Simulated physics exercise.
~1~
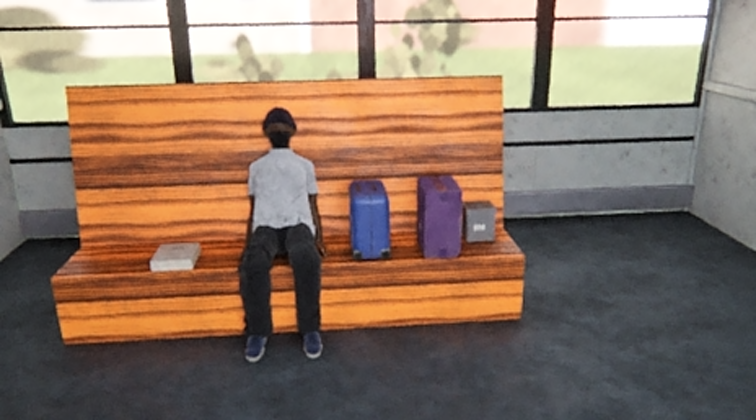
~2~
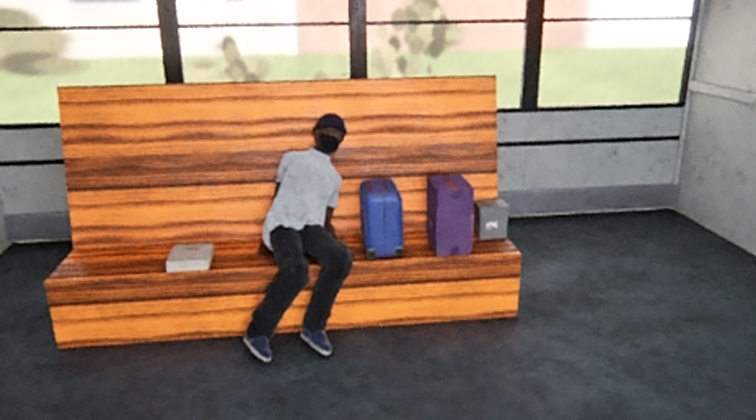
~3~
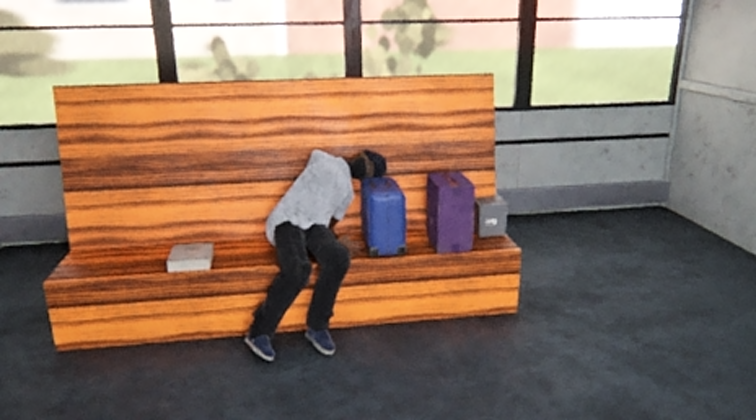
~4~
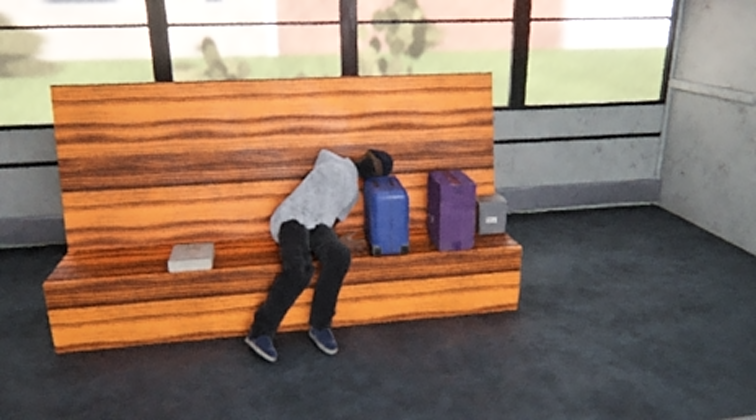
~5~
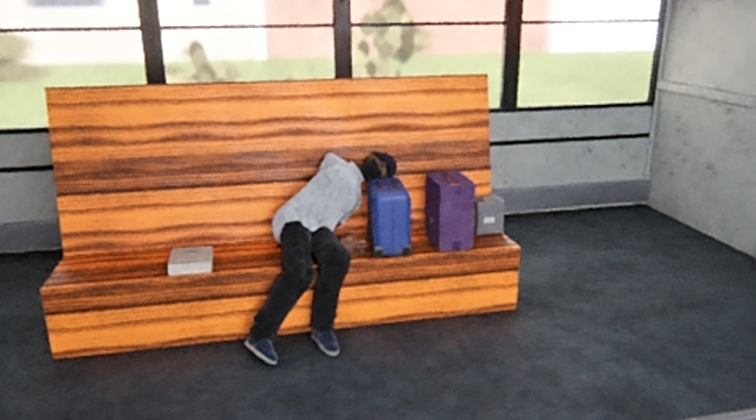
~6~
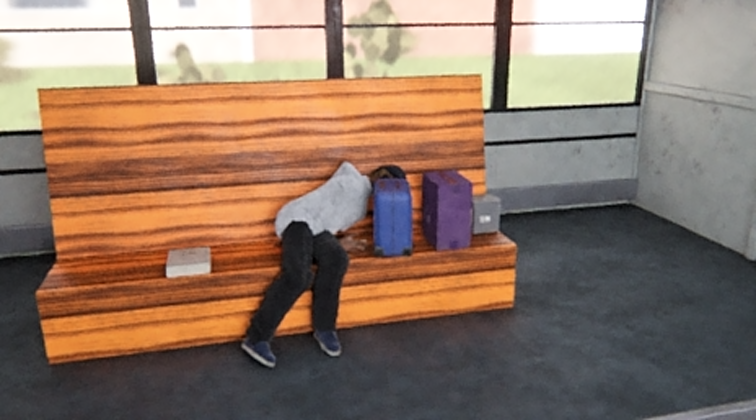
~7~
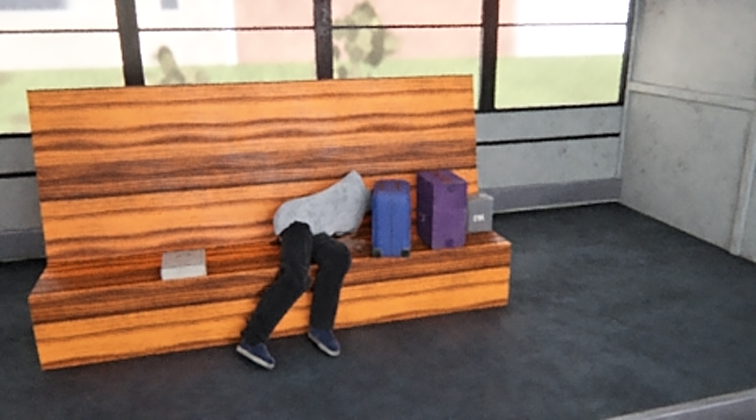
On a wooden bench, a seated person slumps right behind a blue case, bags staying upright.
